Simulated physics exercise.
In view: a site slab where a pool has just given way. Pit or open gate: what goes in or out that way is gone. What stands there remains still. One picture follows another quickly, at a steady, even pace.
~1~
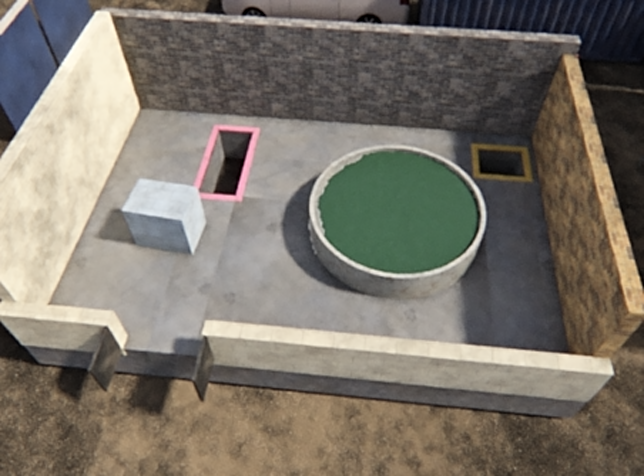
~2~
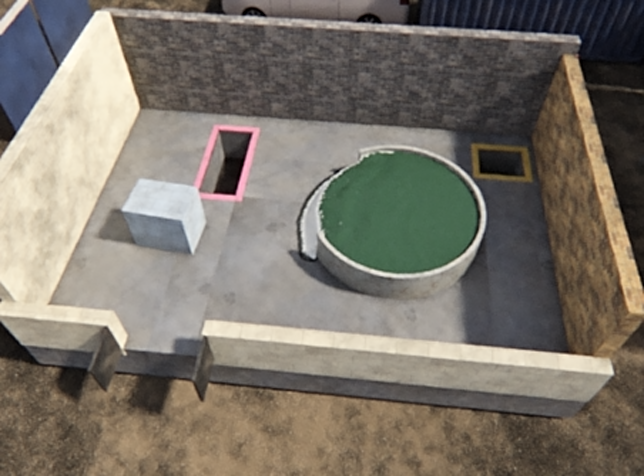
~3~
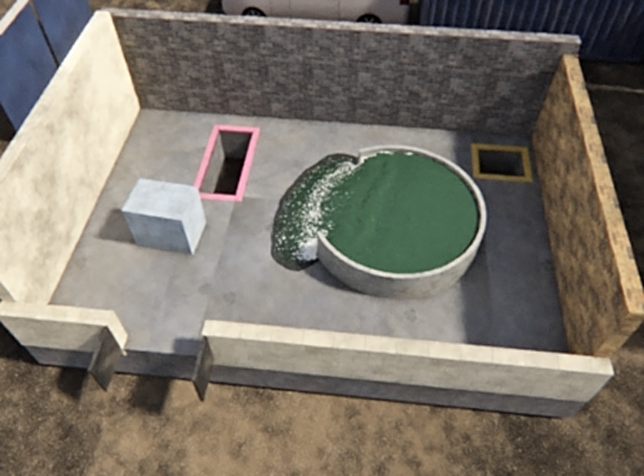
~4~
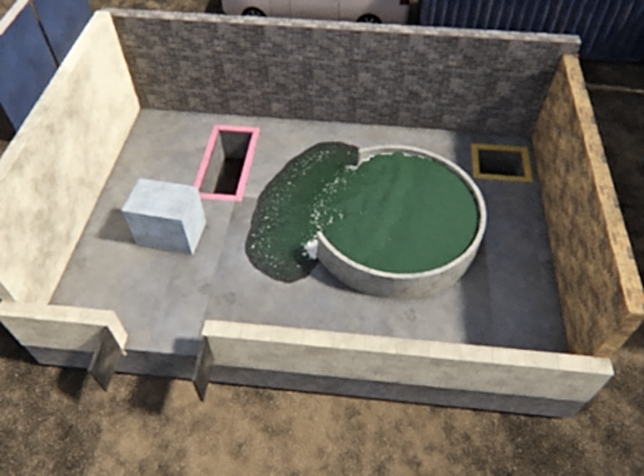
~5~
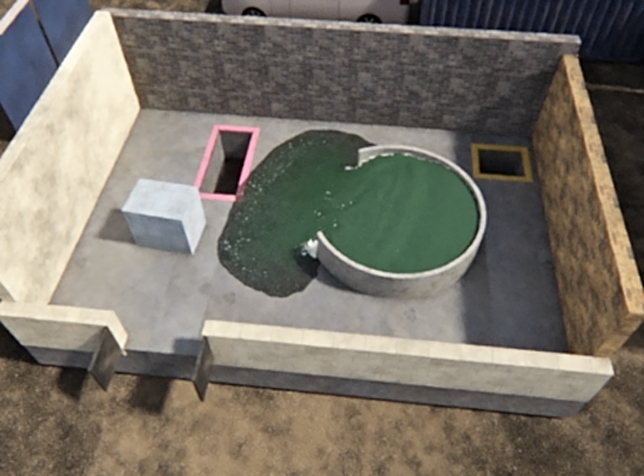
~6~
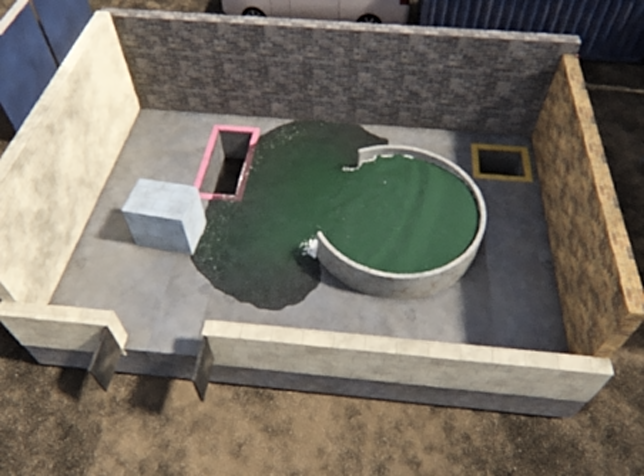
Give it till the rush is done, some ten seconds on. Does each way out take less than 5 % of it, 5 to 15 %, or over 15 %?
The gate ends up with 5 to 15 %; the yellow pit ends up with less than 5 %; the pink pit ends up with over 15 %.
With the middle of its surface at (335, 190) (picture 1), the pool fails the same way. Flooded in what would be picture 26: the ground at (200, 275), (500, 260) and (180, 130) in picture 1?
As listed: Under water, dry, covered.
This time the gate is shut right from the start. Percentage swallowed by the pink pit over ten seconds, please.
I'd say the pink pit gets around 60 percent.
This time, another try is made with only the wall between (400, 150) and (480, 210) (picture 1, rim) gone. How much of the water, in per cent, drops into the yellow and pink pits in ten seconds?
In percent: Yellow 65, pink 6.
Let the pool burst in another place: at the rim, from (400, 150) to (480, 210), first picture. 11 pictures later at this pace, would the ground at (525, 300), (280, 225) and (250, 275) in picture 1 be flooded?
Spot by spot: Soaked through, then unaffected, then unaffected.
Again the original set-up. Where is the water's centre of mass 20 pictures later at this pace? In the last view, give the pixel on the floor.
Close to (294, 209), I reckon.
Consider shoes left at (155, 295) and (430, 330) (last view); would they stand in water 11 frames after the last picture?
In that order, the first is submerged and the second spared.
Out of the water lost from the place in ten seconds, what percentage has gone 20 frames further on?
Something close to 45 percent by that point.
A moment on, water covers 35 % of the floor; the gate 0 %, the yellow pit 0 %, the pink pit 5 %.
Next, water covers 45 % of the floor; the gate 0 %, the yellow pit 0 %, the pink pit 13 %.
Then, water covers 55 % of the floor; the gate 3 %, the yellow pit 0 %, the pink pit 26 %.
Later, water covers 65 % of the floor; the gate 6 %, the yellow pit 0 %, the pink pit 40 %.
In the end, water covers 80 % of the floor; the gate 10 %, the yellow pit 1 %, the pink pit 54 %.
